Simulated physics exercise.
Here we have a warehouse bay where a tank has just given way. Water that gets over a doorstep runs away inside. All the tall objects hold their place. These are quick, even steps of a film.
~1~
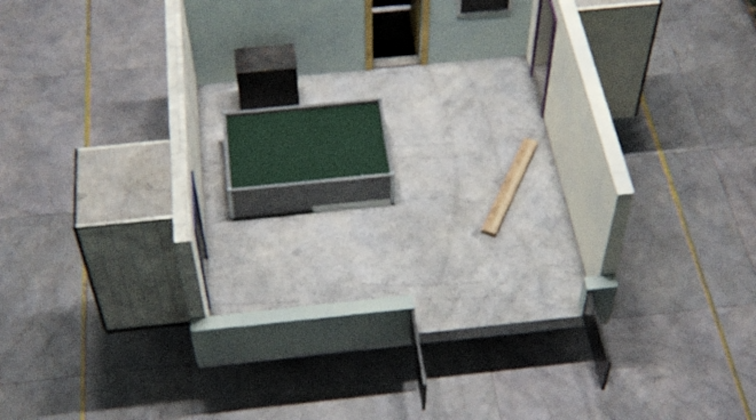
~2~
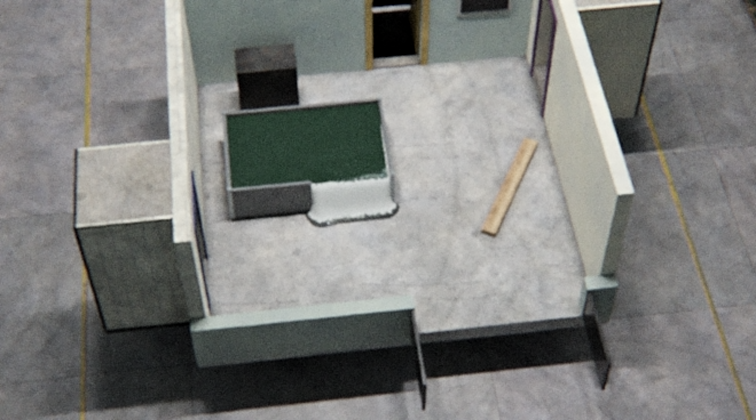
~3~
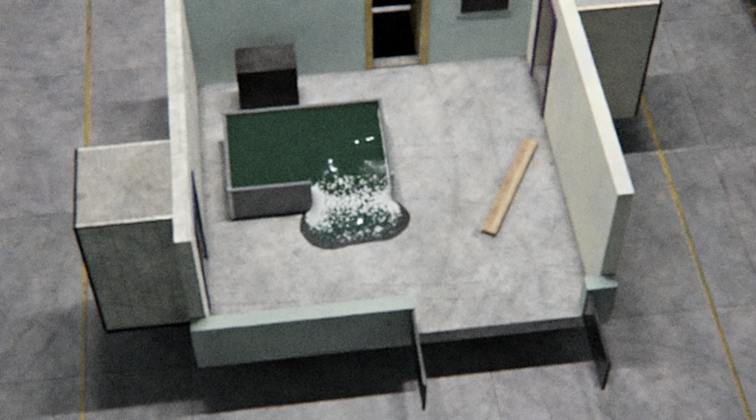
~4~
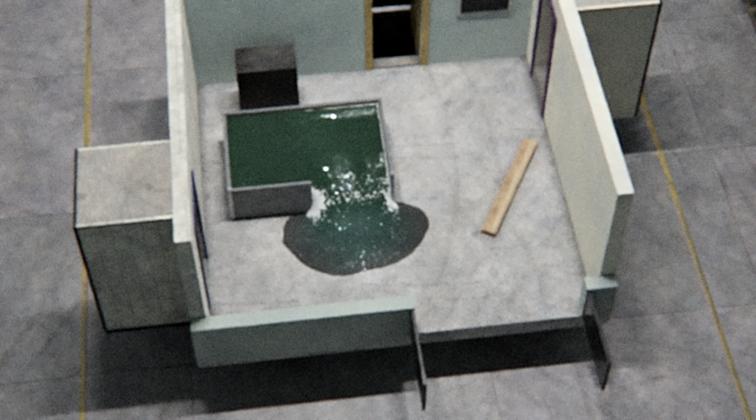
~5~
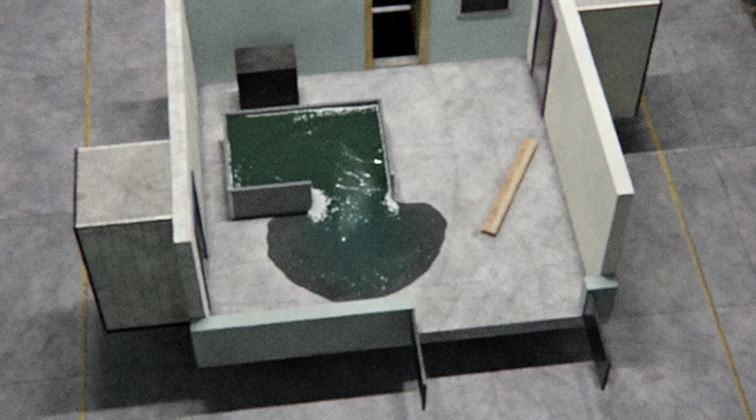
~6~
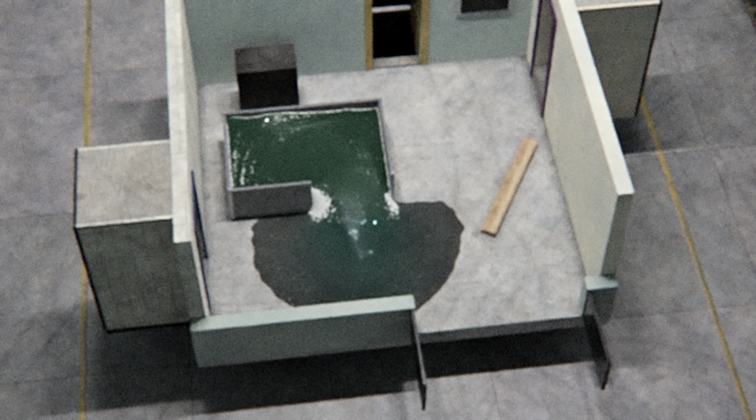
The footage shows a rectangular tank of dark green water inside a walled bay as its front right side gives way, and water pours through the gap with white froth, spreading across the grey floor in a widening dark pool.
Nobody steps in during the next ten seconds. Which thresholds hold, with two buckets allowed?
One by one: The yellow door holds within the limit; the blue door floods; the purple door holds within the limit.
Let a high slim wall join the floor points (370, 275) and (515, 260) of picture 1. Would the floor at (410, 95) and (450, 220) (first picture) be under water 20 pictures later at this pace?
One after the other: No water, covered.
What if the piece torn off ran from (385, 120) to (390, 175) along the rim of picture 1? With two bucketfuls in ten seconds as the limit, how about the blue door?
One by one: Blue lets less in.
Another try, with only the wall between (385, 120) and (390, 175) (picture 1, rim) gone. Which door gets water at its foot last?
That is the one in blue.
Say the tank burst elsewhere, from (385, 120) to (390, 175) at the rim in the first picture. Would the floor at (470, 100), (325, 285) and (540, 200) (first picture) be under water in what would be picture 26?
In turn: Flooded, not flooded, awash.
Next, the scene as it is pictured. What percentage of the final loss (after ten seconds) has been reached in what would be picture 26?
Near 45 in a hundred.
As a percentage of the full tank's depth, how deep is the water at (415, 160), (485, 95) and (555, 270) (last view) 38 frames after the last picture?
Roughly 0, 0 and 8 per cent, in turn.
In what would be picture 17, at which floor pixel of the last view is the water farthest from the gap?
Close to (582, 303).
A moment on, water covers 30 % of the floor; the yellow door not reached, the blue door not reached, the purple door not reached.
Next, water covers 35 % of the floor; the yellow door not reached, the blue door wet at the sill, nothing in, the purple door not reached.
Then, water covers 45 % of the floor; the yellow door not reached, the blue door over two buckets in, the purple door not reached.
Later, water covers 60 % of the floor; the yellow door not reached, the blue door far over two buckets in, the purple door not reached.
In the end, water covers 85 % of the floor; the yellow door wet at the sill, nothing in, the blue door far over two buckets in, the purple door wet at the sill, nothing in.
